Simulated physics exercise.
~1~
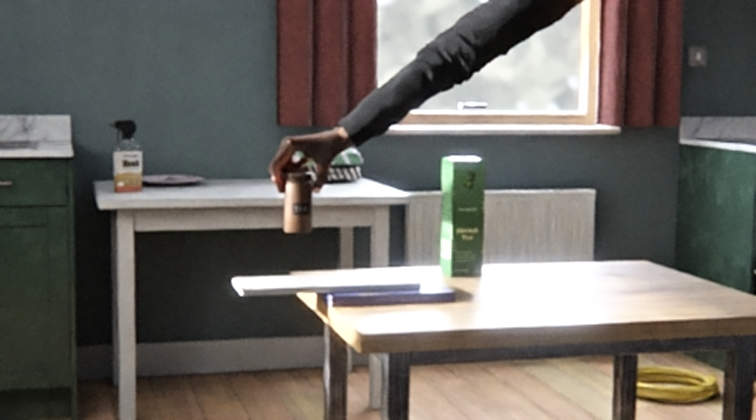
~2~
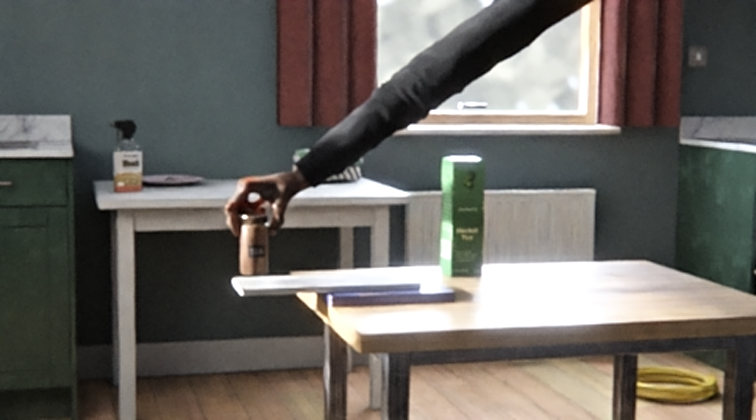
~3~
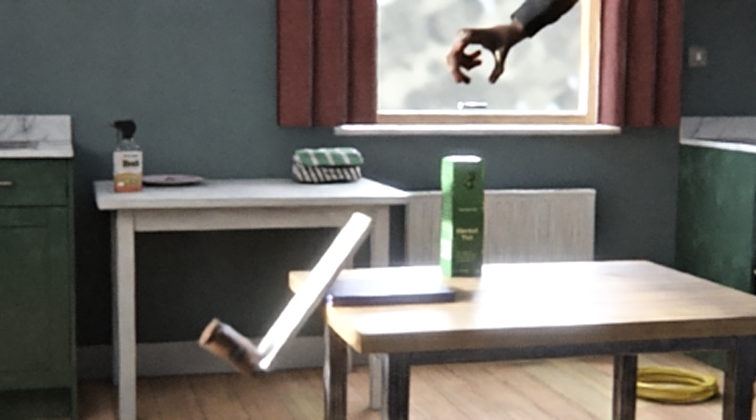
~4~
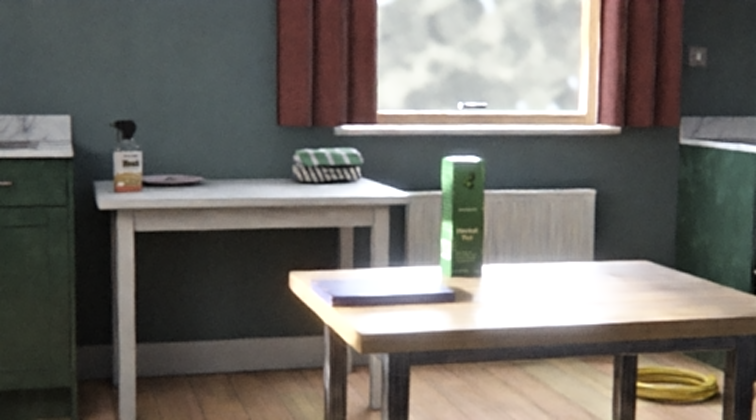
In a kitchen, a hand setting a brown shaker on a white plank's overhanging end and letting go, both toppling off the table.
